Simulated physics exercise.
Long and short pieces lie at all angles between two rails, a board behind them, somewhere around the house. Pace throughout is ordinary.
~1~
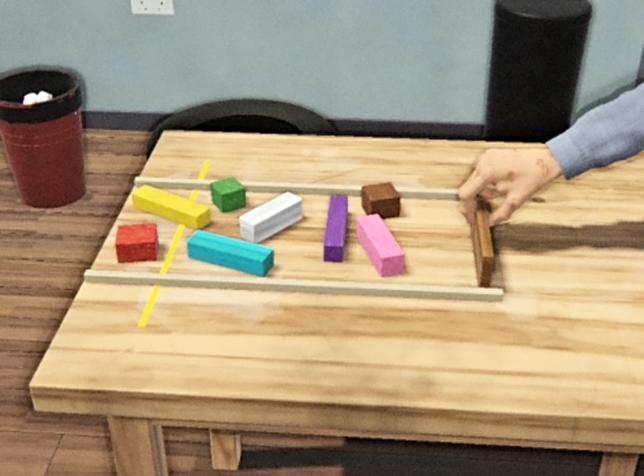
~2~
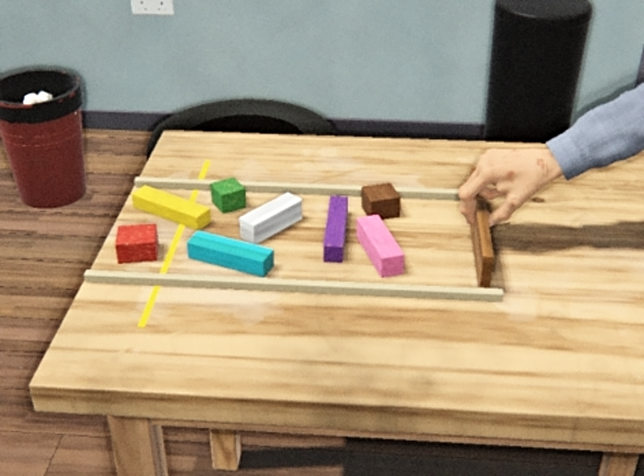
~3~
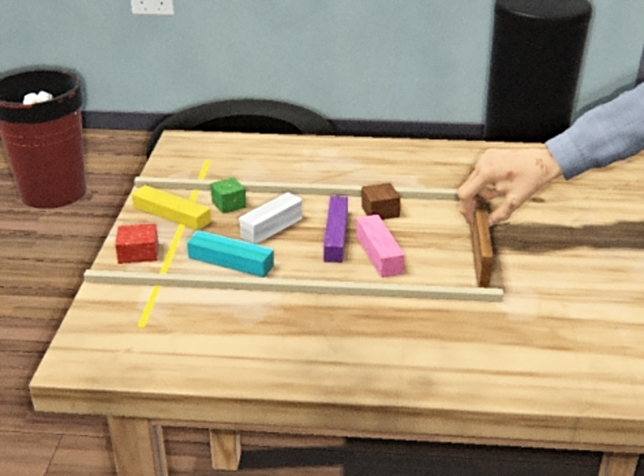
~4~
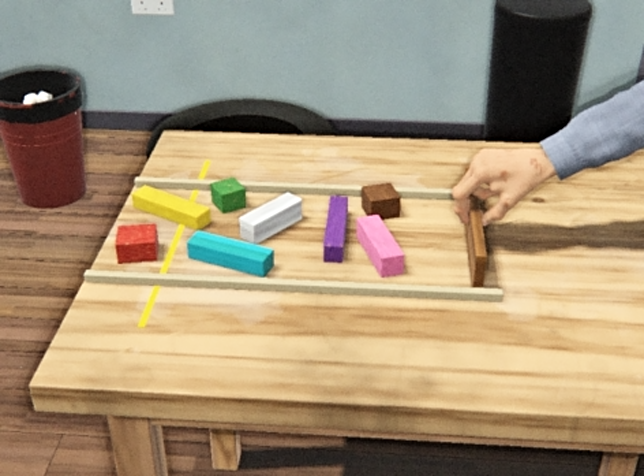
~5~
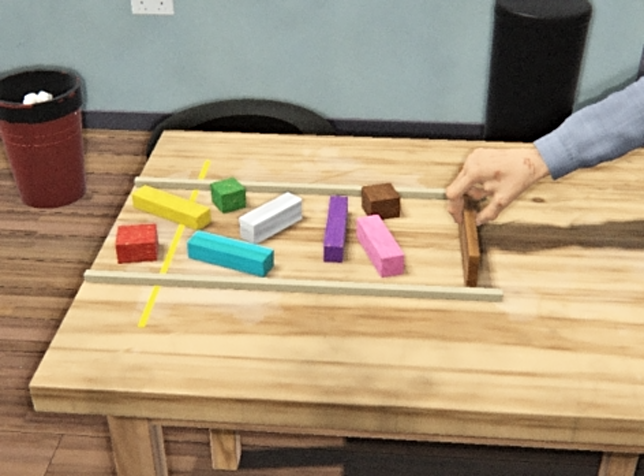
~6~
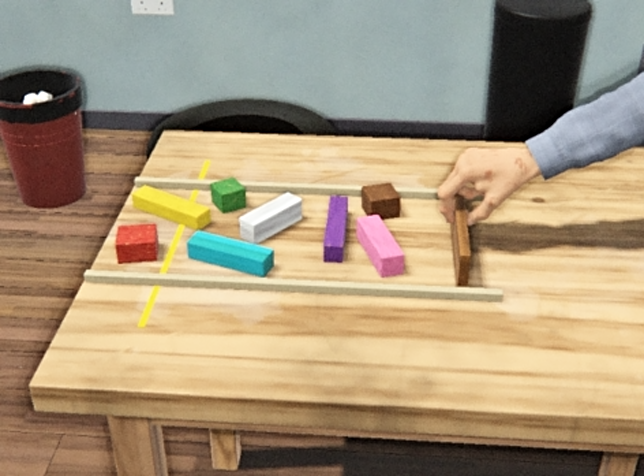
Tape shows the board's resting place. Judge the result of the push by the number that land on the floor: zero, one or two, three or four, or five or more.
You'd see one or two pieces leave the end and fall.
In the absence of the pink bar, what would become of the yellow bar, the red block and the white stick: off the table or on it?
As for the yellow bar, it is not retained; the red block is not retained; the white stick is retained.
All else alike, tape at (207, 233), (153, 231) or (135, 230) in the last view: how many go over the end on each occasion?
1, 5, 6.
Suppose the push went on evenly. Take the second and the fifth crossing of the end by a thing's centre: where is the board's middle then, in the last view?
(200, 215), later (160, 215).
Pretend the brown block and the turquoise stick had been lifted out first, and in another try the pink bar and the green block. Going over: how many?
1 and 2.
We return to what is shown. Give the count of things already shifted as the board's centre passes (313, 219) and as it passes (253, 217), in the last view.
Up to then 4, and up to the other point 8.
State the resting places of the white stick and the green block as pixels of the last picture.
I'd put one close to (124, 217) and the other close to (150, 187).
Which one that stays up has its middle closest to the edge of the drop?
Answer: The turquoise stick.
Soon after, none off yet; red block at rest near (137, 243); yellow bar at rest near (171, 208); green block at rest near (228, 195).
At rest, the number that fall off is one or two; fallen, yellow bar and red block.
